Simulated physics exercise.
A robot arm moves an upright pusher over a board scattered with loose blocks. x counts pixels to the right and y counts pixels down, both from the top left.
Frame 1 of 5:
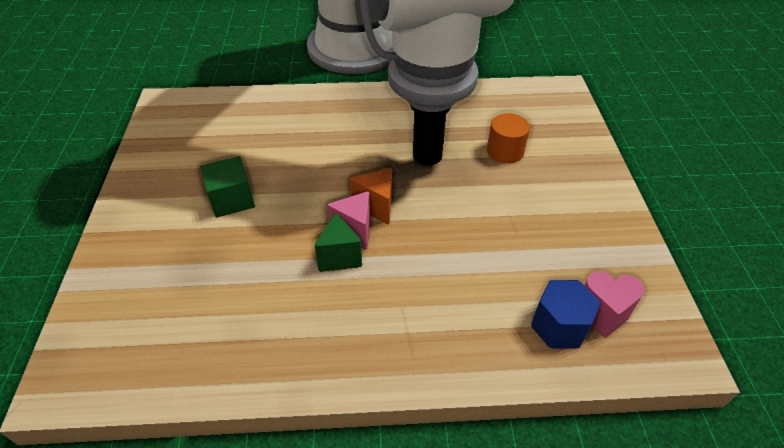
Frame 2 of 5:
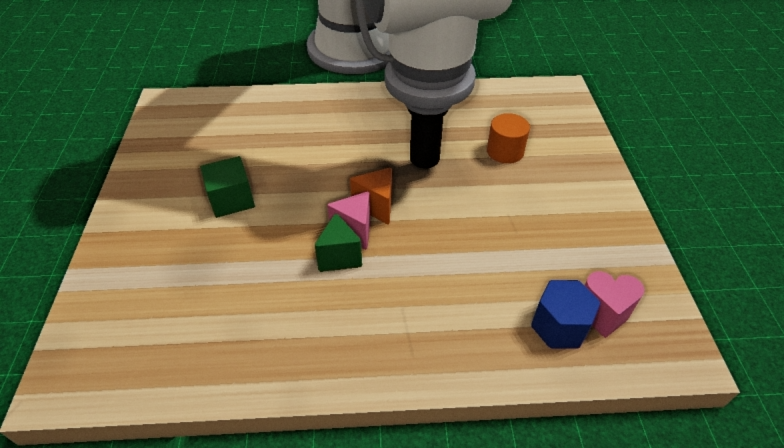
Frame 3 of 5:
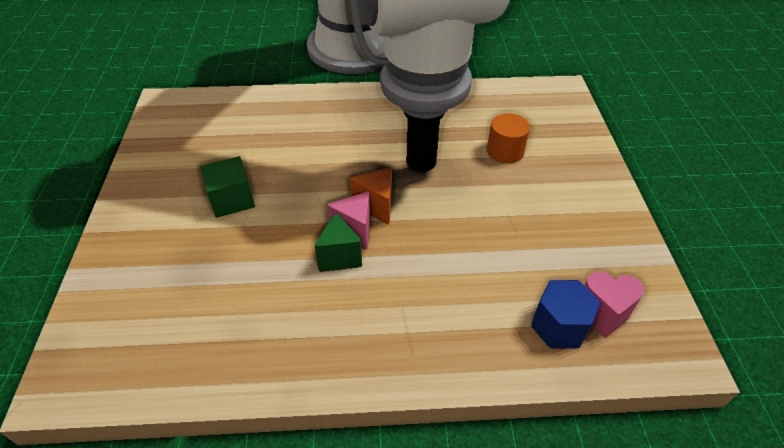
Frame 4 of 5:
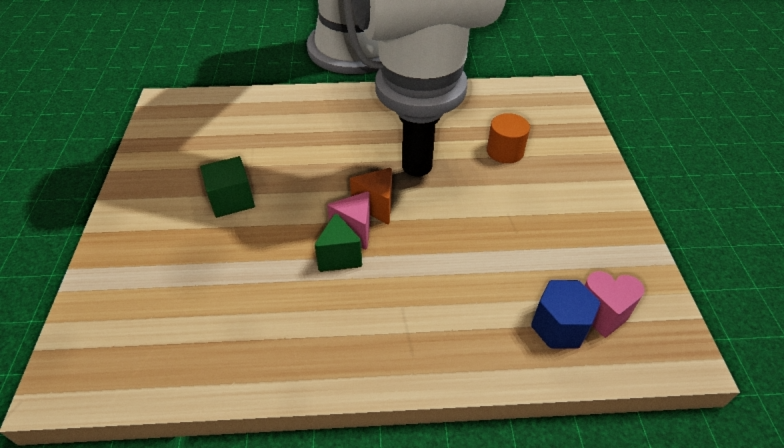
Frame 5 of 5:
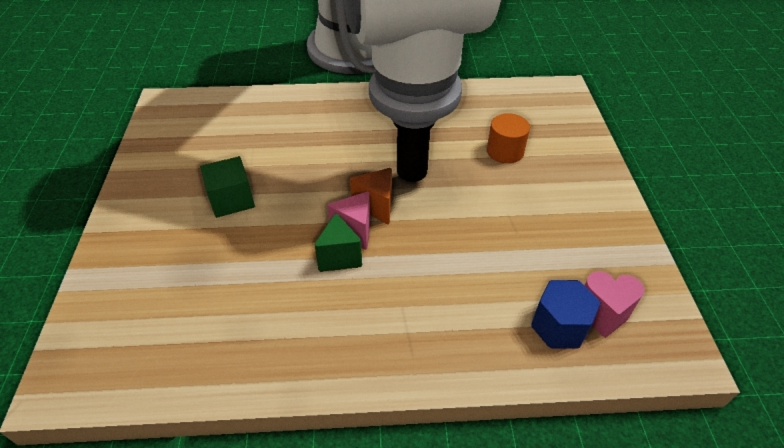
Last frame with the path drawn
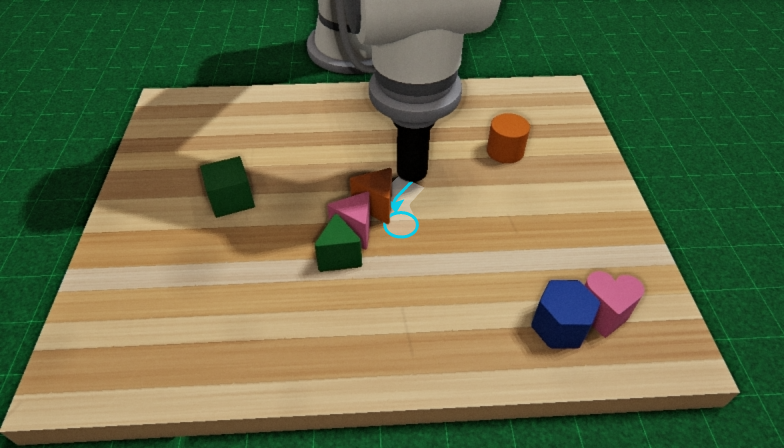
On a striped wooden board scattered with colored blocks, a robot arm slides its upright black pusher slightly down and to the left, drawing closer to the orange three-sided block beside the pink and green ones, while every block stays still.
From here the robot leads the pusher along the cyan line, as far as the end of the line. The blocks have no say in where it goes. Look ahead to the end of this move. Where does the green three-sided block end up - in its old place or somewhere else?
The green three-sided block will stay where it is.
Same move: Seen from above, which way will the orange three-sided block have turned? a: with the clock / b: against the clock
Answer: B.
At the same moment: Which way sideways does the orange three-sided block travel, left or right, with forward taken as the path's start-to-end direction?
The shift is rightward.
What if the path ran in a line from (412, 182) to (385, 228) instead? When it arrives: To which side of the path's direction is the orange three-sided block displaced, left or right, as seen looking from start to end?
My prediction: Rightwards.
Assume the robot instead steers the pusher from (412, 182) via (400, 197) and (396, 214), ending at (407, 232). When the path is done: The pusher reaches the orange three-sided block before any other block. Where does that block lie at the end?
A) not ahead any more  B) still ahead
A - not ahead any more.
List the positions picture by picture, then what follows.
In the first frame, pusher tip at (427, 156); block tops, green three-sided block at (337, 233); pink three-sided block at (354, 206); orange three-sided block at (376, 181).
In the second frame, pusher at (425, 159); blocks unchanged.
In the third frame, pusher at (421, 162); blocks unchanged.
In the fourth frame, pusher at (417, 167); blocks unchanged.
In the fifth frame, pusher at (412, 172); green three-sided block at (337, 233); pink three-sided block at (354, 206); orange three-sided block at (376, 181).
Path on the board, from (412, 182) via (400, 194) and (394, 209), ending at (401, 225).
What follows on the original path. Halfway along, pusher at (394, 192); pink three-sided block at (351, 209); orange three-sided block at (366, 184), turned 30° anticlockwise.
At the end, pusher at (401, 215); green three-sided block in place; pink three-sided block at (350, 211); orange three-sided block at (362, 186), turned 20° anticlockwise.
